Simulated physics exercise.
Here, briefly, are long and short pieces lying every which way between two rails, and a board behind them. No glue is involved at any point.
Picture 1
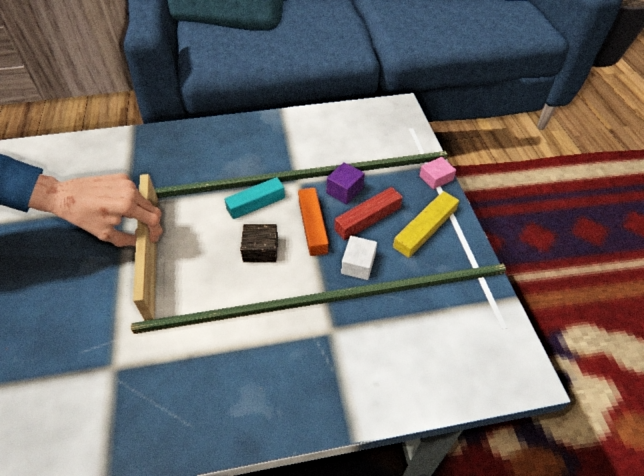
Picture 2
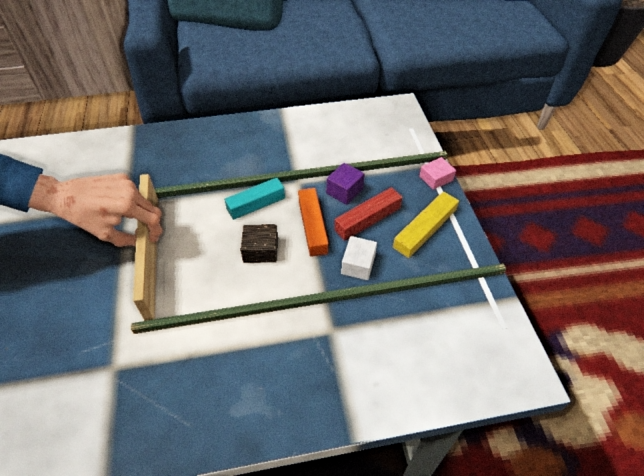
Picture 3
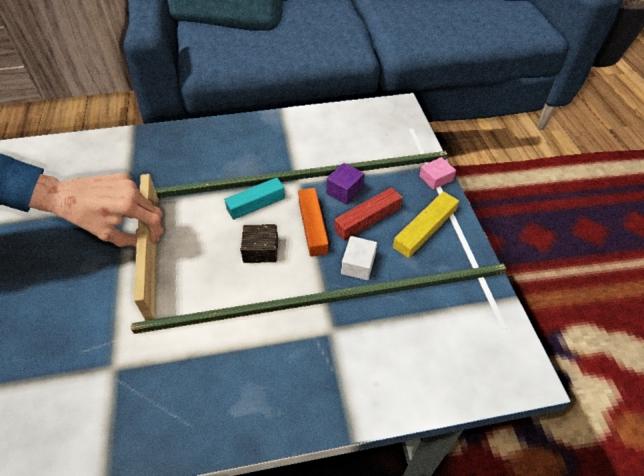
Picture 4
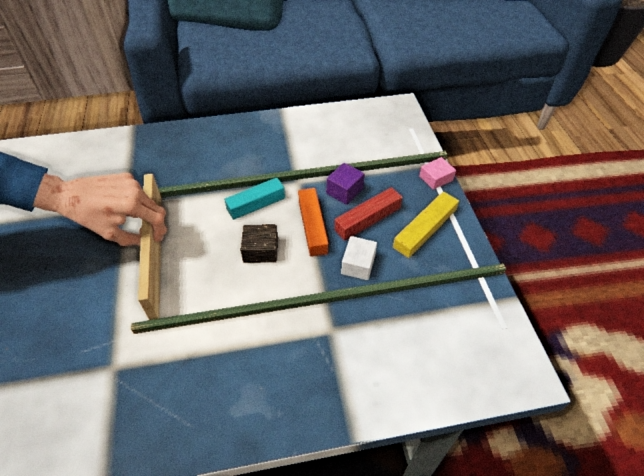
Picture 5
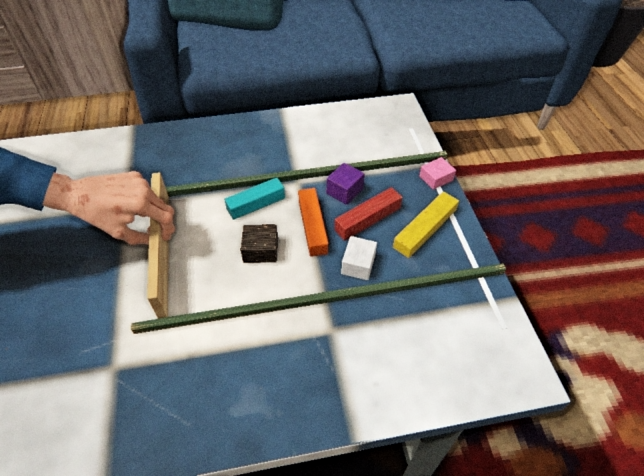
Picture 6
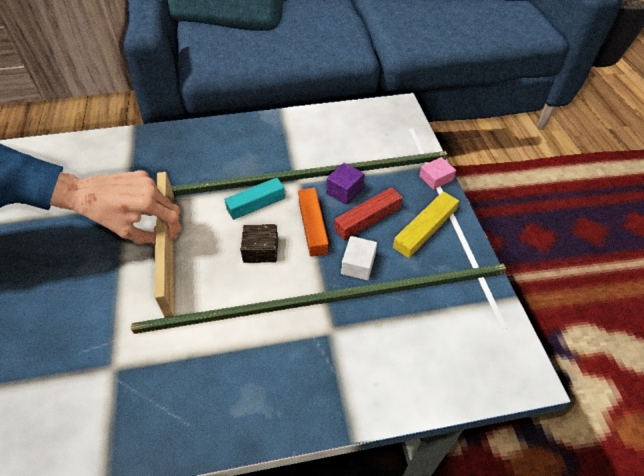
A wooden board held upright by a hand stayed nearly still, then slid slightly right between two green rails, while the scattered colourful blocks ahead of it on the checkered table stayed put.
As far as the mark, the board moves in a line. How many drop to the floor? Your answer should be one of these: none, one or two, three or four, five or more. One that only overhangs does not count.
The count is five or more.
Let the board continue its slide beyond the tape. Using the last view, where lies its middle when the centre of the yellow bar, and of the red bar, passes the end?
Roughly at (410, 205) and roughly at (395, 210).
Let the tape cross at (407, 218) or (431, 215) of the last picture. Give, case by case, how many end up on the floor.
Per try: 2; 4.
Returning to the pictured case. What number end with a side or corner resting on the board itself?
So the total is 2.
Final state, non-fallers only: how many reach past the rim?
Answer: 2.
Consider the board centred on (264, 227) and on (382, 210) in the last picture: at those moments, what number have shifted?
I get 2 at the one place and 8 at the other.
Soon after, none off yet; pink block at rest near (438, 173); yellow bar at rest near (427, 224); red bar moved a little near (378, 211).
At rest, the number that fall off is five or more; fallen, turquoise stick, orange stick, purple block, red bar, yellow bar and pink block.
